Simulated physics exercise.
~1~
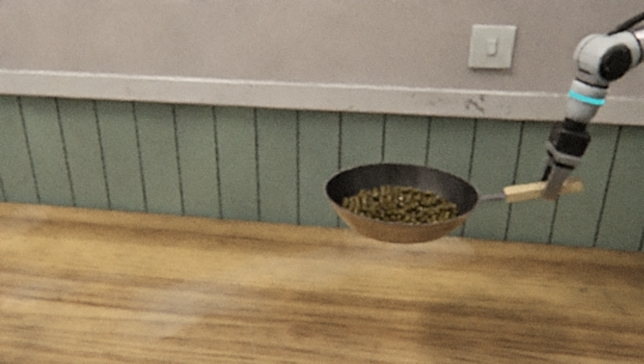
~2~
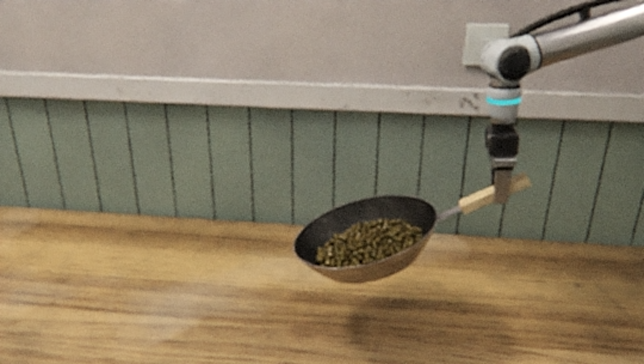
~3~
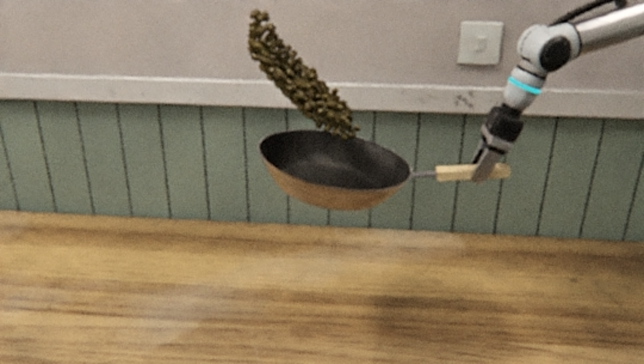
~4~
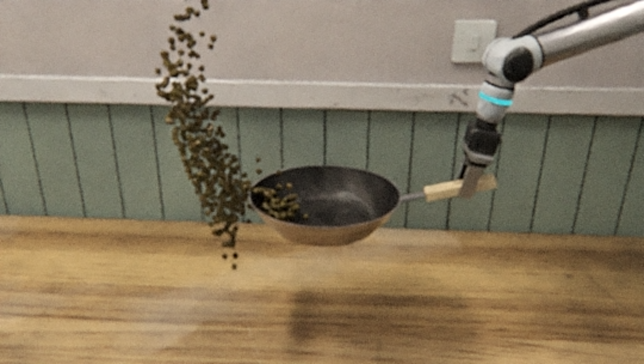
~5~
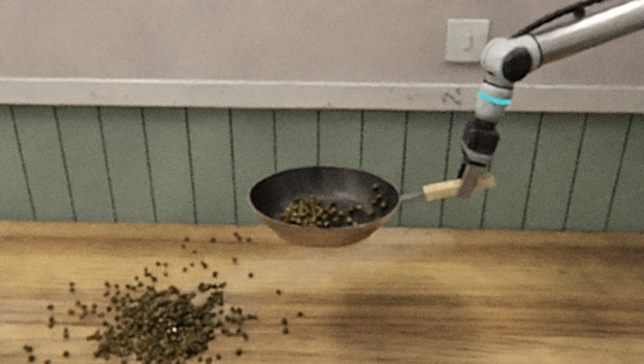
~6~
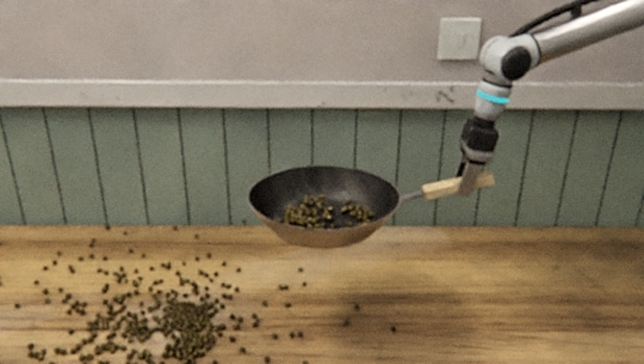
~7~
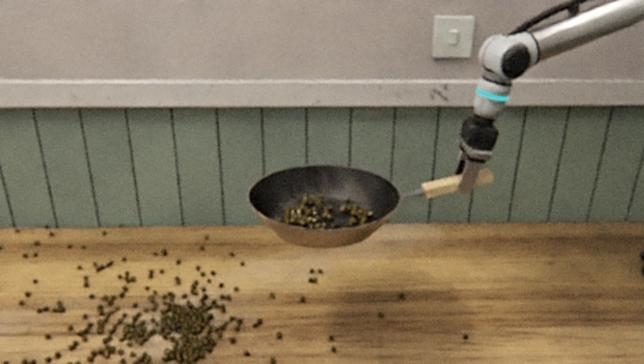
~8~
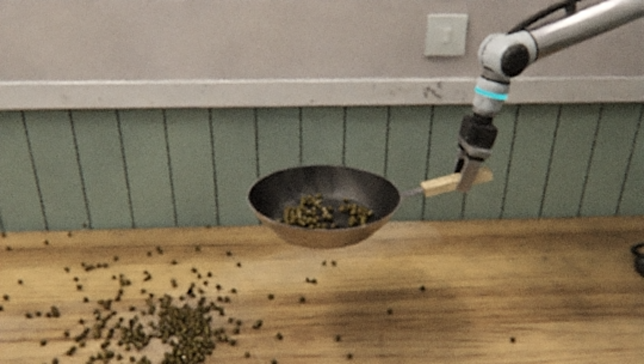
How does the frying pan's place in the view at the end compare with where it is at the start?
At the end the frying pan is farther to the left than at the start, at about the same height above the table.
Above a wooden table by a green panelled wall, a robot arm dips a frying pan of small dark beads, then swings it up and left, tossing them out. Most land scattered on the table at left, while a small portion stays in the level, still pan.
